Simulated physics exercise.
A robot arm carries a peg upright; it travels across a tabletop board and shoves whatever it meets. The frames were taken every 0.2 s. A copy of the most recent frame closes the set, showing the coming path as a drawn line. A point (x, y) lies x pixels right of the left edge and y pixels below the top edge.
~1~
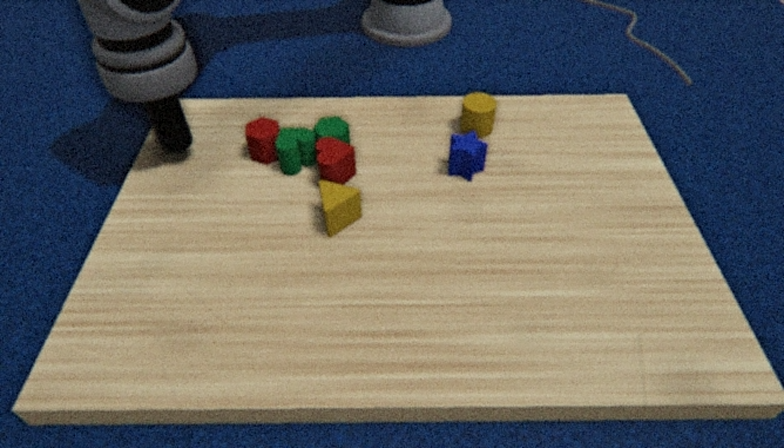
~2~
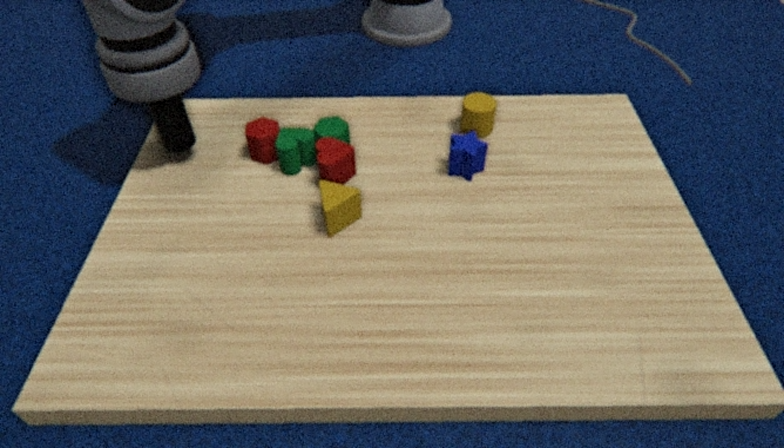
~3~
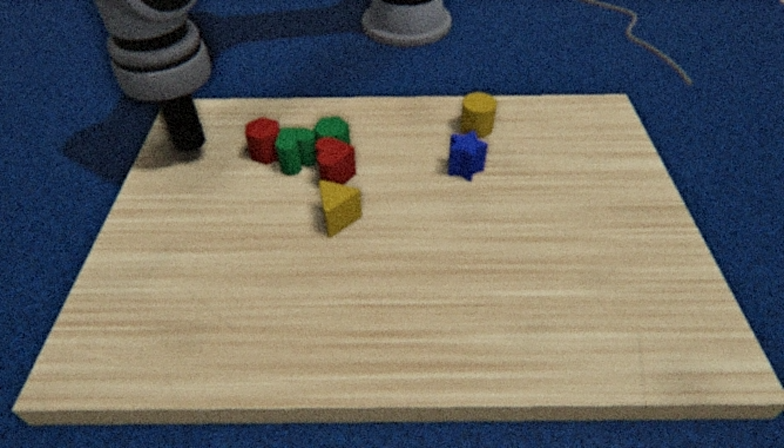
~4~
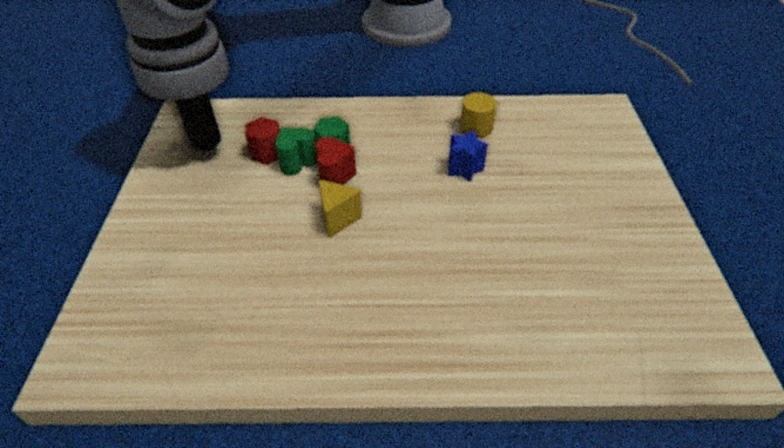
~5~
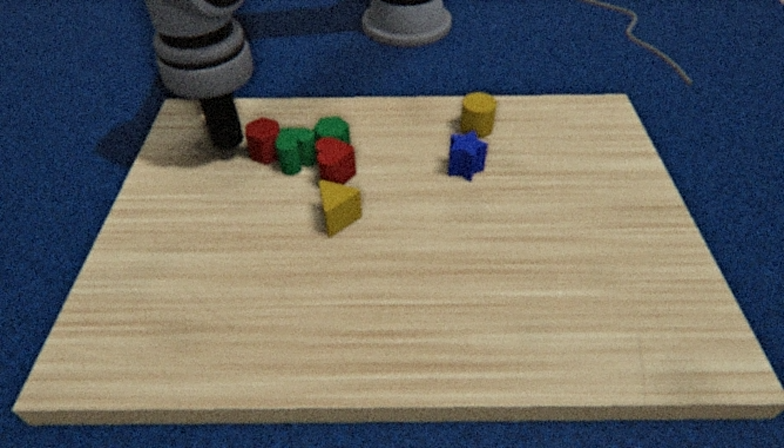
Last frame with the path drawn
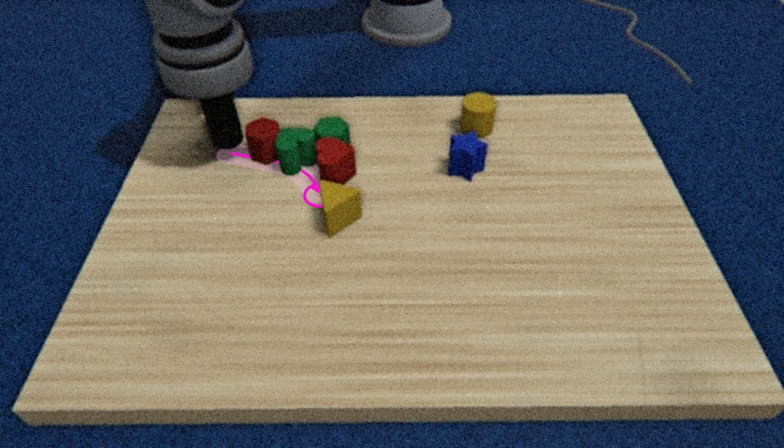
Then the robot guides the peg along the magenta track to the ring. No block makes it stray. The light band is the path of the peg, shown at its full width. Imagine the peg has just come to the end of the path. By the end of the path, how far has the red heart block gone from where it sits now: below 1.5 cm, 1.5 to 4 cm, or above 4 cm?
Moves 1.5 to 4 cm.
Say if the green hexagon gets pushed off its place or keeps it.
It shifts position.
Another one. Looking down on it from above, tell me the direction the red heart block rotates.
From above, it looks like the red heart block goes clockwise.
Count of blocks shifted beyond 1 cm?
My count: 3 or more.
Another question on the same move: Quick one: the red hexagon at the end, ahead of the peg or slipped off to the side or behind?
In the end it is beside or behind the peg.
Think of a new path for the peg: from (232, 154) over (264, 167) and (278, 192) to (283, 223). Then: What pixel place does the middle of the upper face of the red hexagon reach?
The centre of its top will be at (283, 124).
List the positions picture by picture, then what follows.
Lower end of the peg (178, 144), tops of blocks, red hexagon (261, 127), green heart block (293, 136), green hexagon (331, 126), red heart block (332, 150), in the first frame.
Peg (181, 144), blocks as before, in the second frame.
Peg (190, 143), blocks as before, in the third frame.
Peg (206, 142), blocks as before, in the fourth frame.
Peg (228, 141), red hexagon (261, 127), green heart block (293, 136), green hexagon (331, 126), red heart block (332, 150), in the fifth frame.
The drawn path runs from (232, 154) over (269, 160) and (302, 171) to (321, 194).
What follows on the original path. One third of the way, peg (266, 147); red hexagon (293, 122), turned 15° anticlockwise; green heart block (311, 136), turned 40° clockwise; green hexagon (341, 124), turned 25° anticlockwise; red heart block (340, 155).
Two thirds of the way, peg (301, 158); red hexagon (300, 119), turned 15° anticlockwise; green heart block (333, 139); green hexagon (351, 120), turned 45° anticlockwise; red heart block (350, 157), turned 45° clockwise.
At the end, peg (319, 181); red hexagon (300, 119), turned 15° anticlockwise; green heart block (340, 141), turned 20° anticlockwise; green hexagon (351, 120), turned 45° anticlockwise; red heart block (356, 158), turned 50° clockwise.
